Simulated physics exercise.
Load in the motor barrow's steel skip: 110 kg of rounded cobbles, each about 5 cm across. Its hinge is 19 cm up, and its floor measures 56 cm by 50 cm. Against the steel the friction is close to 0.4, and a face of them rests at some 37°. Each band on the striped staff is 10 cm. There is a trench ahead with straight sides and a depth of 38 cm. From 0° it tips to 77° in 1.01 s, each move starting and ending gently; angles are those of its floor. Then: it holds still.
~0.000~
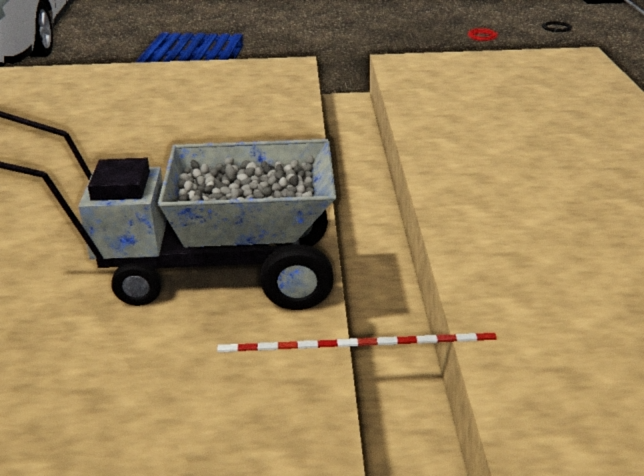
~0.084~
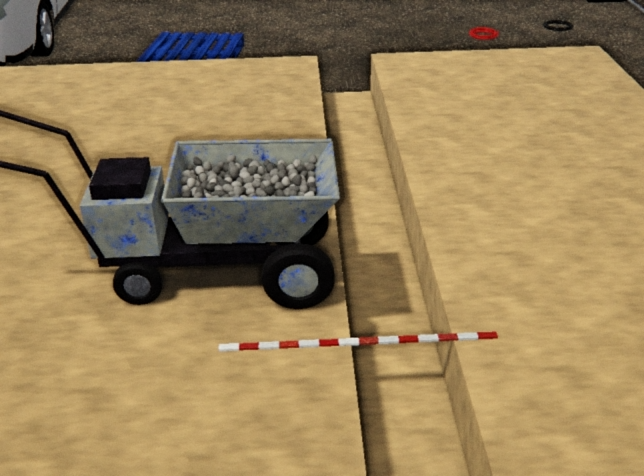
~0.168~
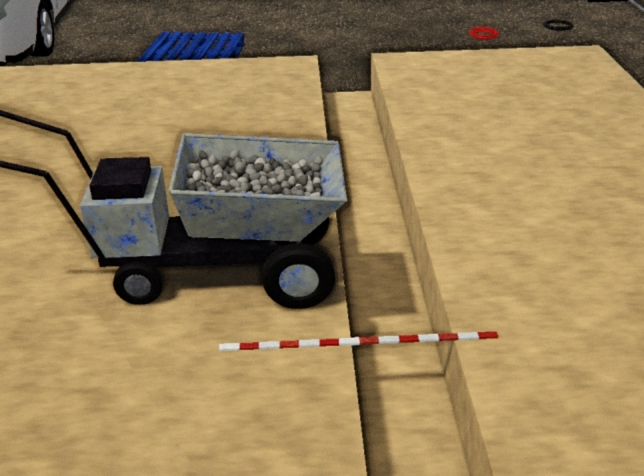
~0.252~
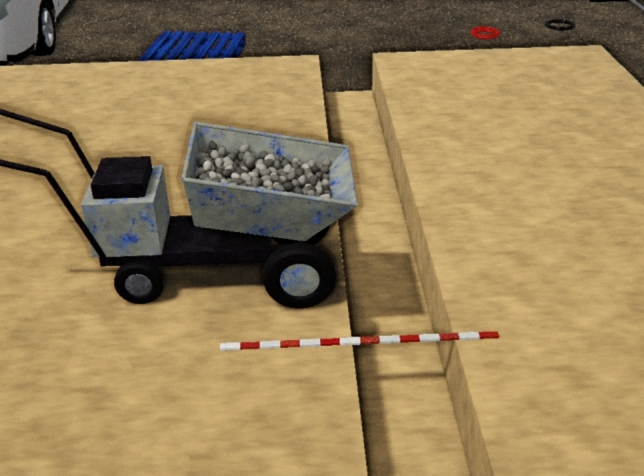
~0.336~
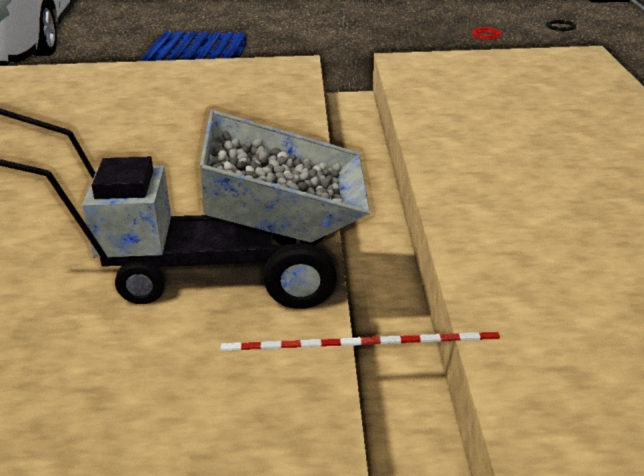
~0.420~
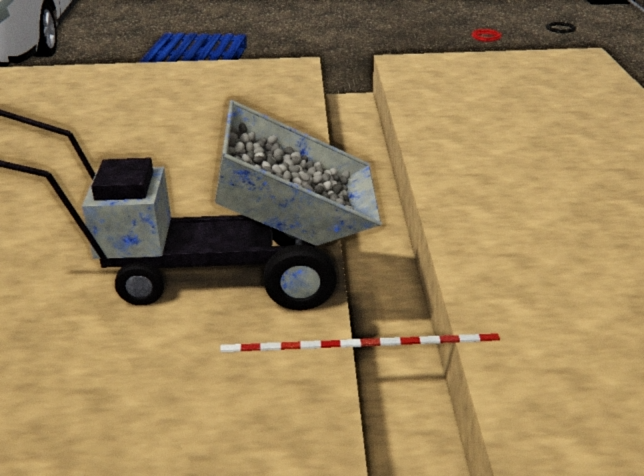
Steel skip of grey stones on a motor barrow tilting steadily up towards a trench, its left end rising highest.
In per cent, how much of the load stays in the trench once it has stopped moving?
I would say about 79 per cent.
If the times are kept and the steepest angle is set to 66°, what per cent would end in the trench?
In that case around 75 percent.
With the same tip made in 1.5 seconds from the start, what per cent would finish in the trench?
About 85%.
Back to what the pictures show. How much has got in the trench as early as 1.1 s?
At that moment: Approx. 35 %.
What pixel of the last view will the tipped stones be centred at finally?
Their middle lands near (414, 316).
After 0.8 s the floor is at 65°; 100 % in the skip; the foremost stones are at (397, 240).
After 1.1 s the floor is at 77°; 52 % in the skip, 37 % in the trench, 11 % past the trench; the foremost stones are at (469, 277).
After 1.5 s the floor is at 77°; 17 % in the skip, 62 % in the trench, 21 % past the trench; the foremost stones are at (554, 262).
After 3.4 s the floor is at 77°; 0 % in the skip, 79 % in the trench, 21 % past the trench; the foremost stones are at (632, 262).
